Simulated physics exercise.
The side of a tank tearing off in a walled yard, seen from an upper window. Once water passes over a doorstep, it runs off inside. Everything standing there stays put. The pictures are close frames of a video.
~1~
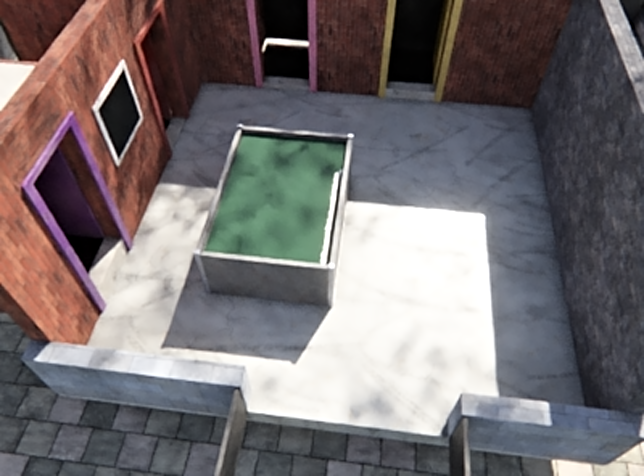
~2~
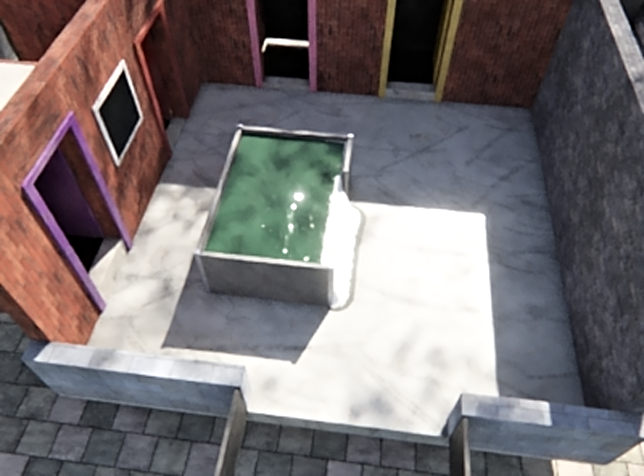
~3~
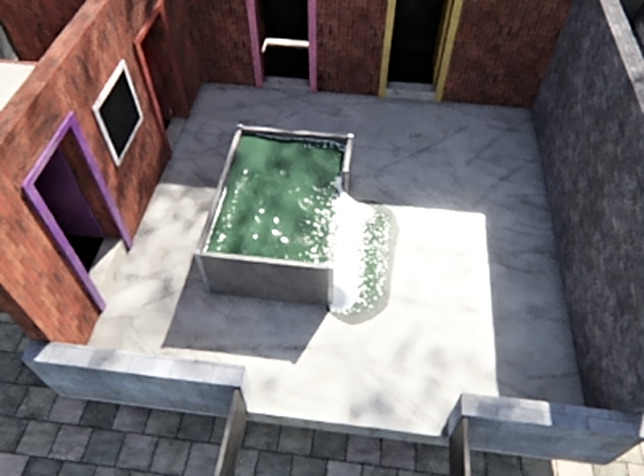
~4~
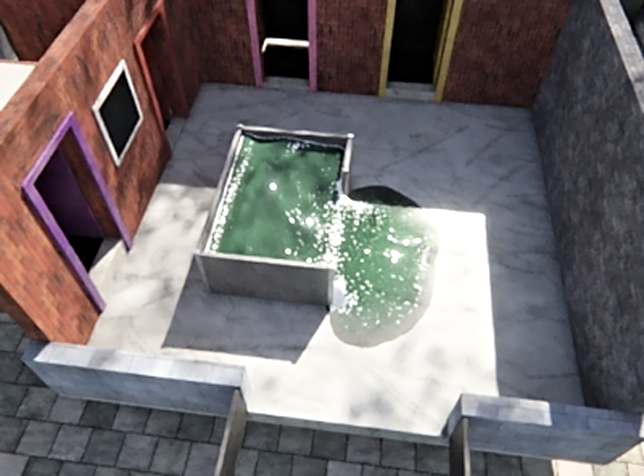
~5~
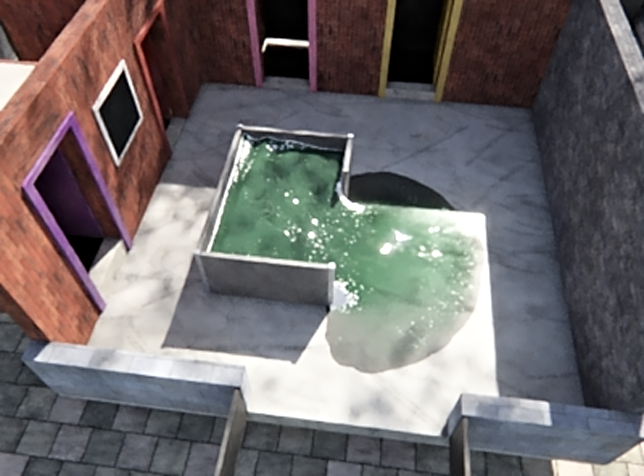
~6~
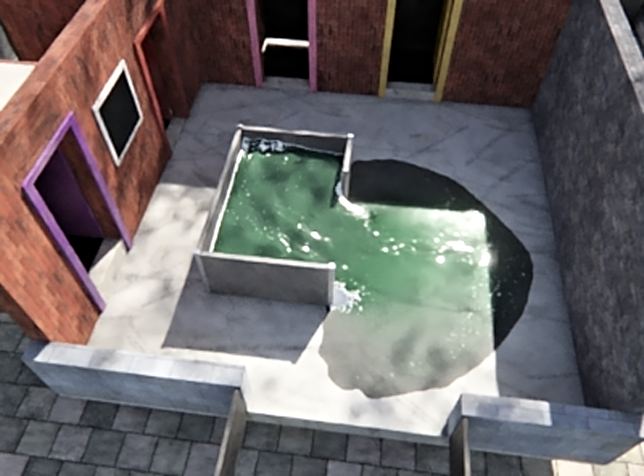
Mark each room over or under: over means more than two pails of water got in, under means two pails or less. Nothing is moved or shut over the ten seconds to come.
Red door: Over, purple door: Under, pink door: Under, yellow door: Under.
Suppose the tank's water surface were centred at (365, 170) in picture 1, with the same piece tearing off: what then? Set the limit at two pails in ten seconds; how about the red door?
Briefly, red crosses the line.
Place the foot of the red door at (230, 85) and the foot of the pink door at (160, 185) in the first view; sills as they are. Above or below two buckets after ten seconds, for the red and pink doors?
Well, the red one crosses the threshold, and the pink one stays short of the threshold.
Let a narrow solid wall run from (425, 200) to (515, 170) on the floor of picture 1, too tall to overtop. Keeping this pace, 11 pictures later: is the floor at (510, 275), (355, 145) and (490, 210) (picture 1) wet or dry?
Point by point: First submerged, second not reached, third submerged.
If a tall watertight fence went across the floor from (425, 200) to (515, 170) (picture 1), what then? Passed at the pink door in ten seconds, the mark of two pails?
Put simply, the pink door misses the mark.
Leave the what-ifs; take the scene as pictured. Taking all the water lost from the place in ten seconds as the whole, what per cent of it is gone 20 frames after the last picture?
Roughly 20 %.
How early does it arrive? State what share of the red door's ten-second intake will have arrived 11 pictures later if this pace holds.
Share at that point: Roughly 0 %.
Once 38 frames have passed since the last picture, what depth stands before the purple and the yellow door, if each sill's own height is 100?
About 10 and 70 %.
A moment on, water covers 40 % of the floor; the red door not reached, the purple door not reached, the pink door not reached, the yellow door not reached.
Next, water covers 35 % of the floor; the red door not reached, the purple door not reached, the pink door not reached, the yellow door not reached.
Then, water covers 50 % of the floor; the red door not reached, the purple door not reached, the pink door not reached, the yellow door wet at the sill, nothing in.
Later, water covers 90 % of the floor; the red door under two buckets in, the purple door not reached, the pink door wet at the sill, nothing in, the yellow door wet at the sill, nothing in.
In the end, water covers 100 % of the floor; the red door far over two buckets in, the purple door wet at the sill, nothing in, the pink door wet at the sill, nothing in, the yellow door wet at the sill, nothing in.
